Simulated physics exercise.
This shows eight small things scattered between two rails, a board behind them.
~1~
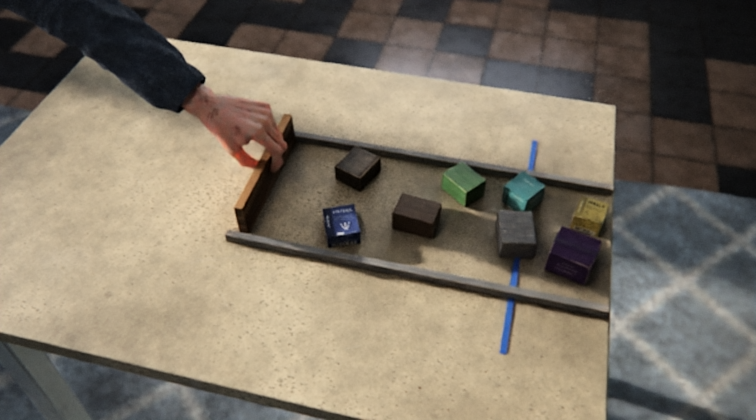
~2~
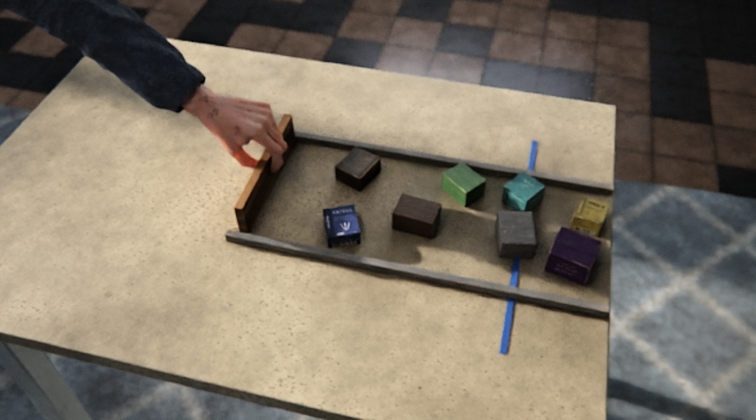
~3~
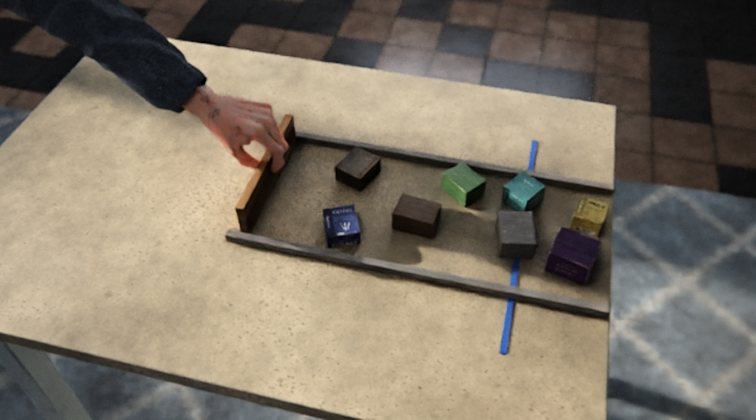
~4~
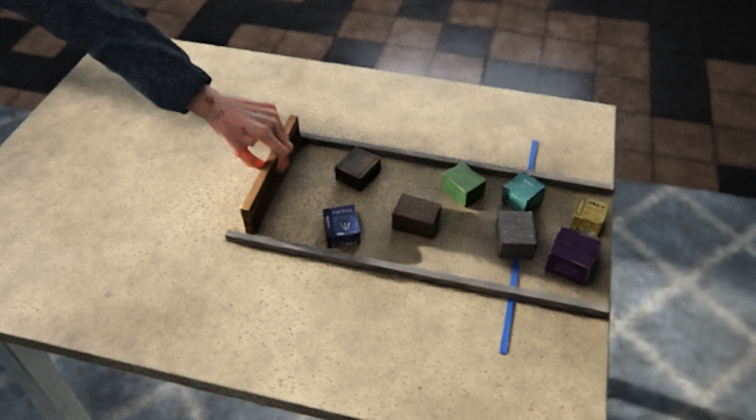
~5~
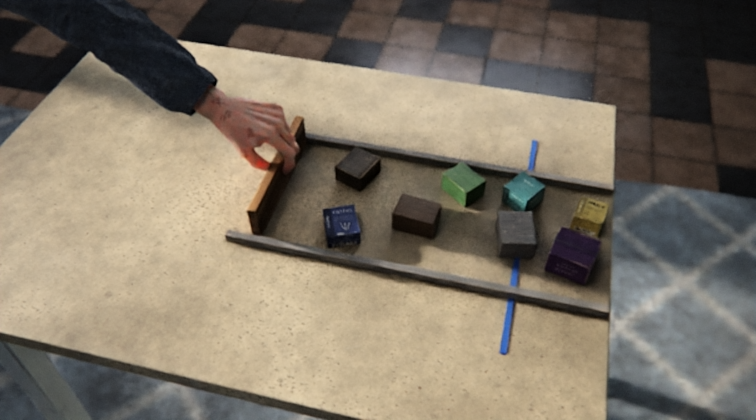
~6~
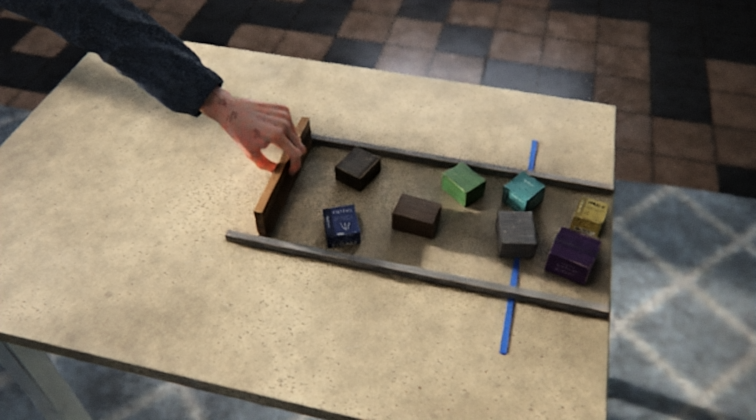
A hand slid an upright wooden board slowly a short way to the right between two rails, while the eight small colourful blocks scattered in front of it, some near a blue strip, stayed still.
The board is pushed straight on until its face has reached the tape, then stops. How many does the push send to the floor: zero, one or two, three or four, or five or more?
The number that fall off is one or two.
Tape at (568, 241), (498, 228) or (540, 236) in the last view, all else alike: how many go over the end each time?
The counts: 5, 1 and 3.
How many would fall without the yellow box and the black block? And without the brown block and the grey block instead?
1 in the first case, 1 in the second.
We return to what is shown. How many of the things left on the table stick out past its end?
1 of them.
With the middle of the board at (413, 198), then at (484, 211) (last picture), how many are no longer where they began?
By then 4, and 8.
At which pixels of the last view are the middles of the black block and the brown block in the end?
About (543, 199), and the other about (543, 238).
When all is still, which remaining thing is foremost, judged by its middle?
Foremost is the turquoise box.
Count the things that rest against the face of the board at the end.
That makes 3.
Soon after, none off yet; yellow box at rest near (589, 216); purple box at rest near (573, 256); turquoise box at rest near (523, 194).
In the end, the number that fall off is one or two; gone, purple box and yellow box.
